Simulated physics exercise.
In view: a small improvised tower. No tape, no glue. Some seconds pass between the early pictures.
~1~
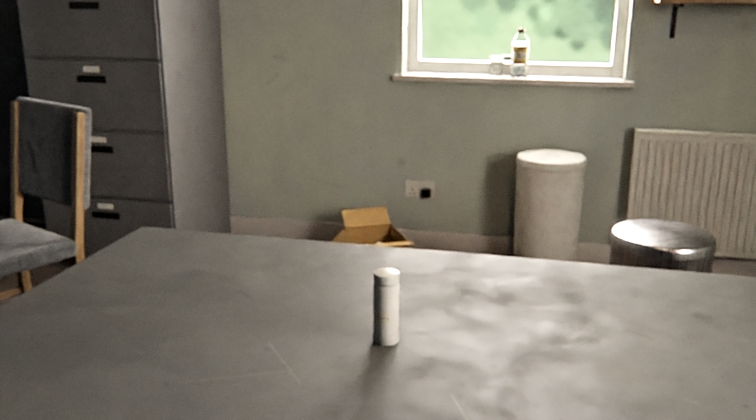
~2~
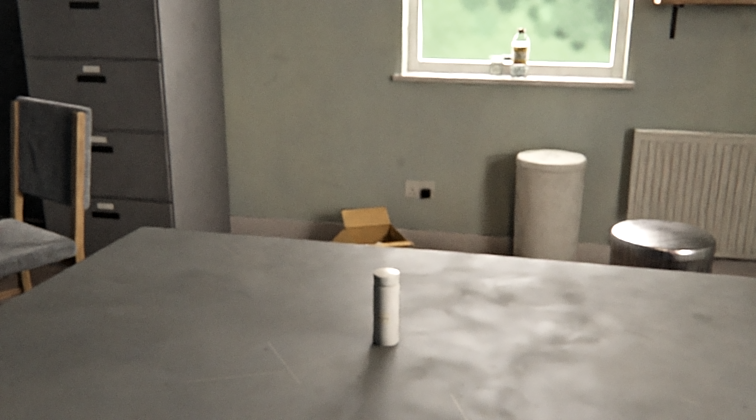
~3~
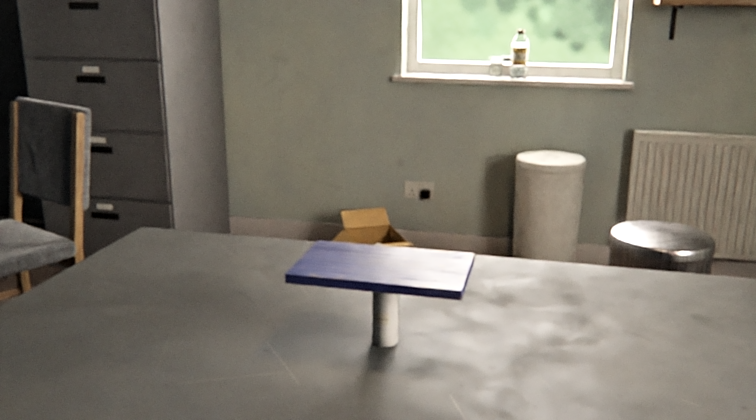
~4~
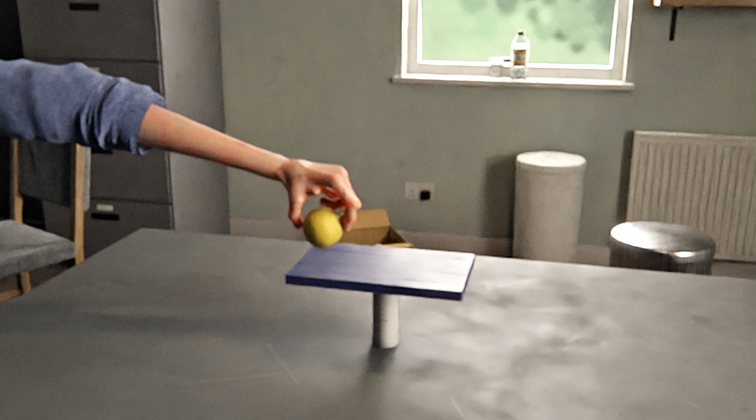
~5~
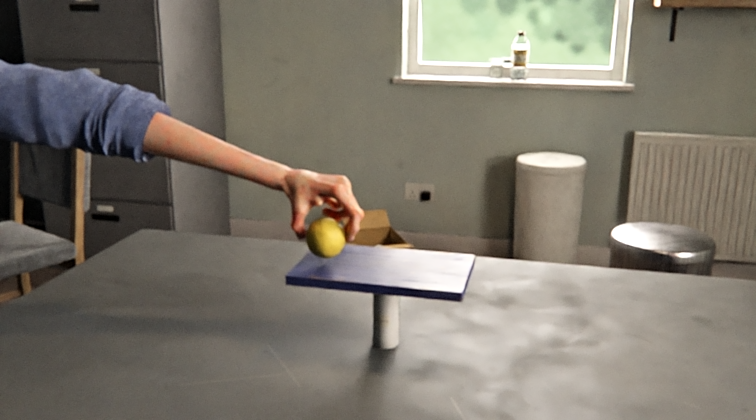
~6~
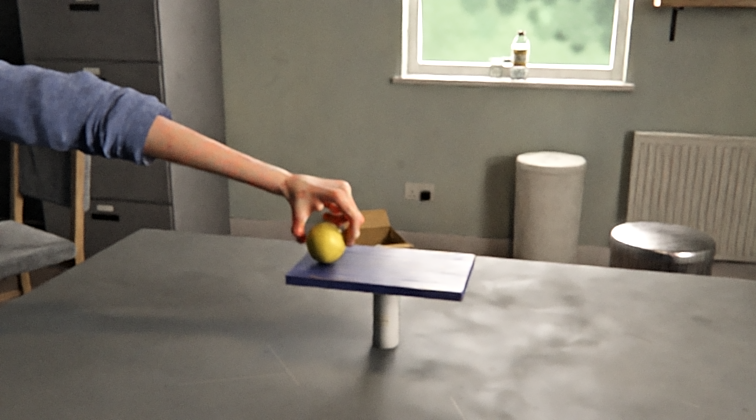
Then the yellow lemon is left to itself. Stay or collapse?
It comes apart.
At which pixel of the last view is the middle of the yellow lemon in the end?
At about (230, 314).
Then, 0.50 s after the last picture, yellow lemon now fallen; blue board tipped 46° from how it was; white shaker tipped 6° from how it was.
Then, 0.60 s after the last picture, blue board now fallen; white shaker tipped 47° from how it was.
Then, 0.70 s after the last picture, white shaker now fallen.
At rest, fallen, white shaker, blue board and yellow lemon. Seen from the same camera at the end, yellow lemon near (230, 315). The stack gives way.
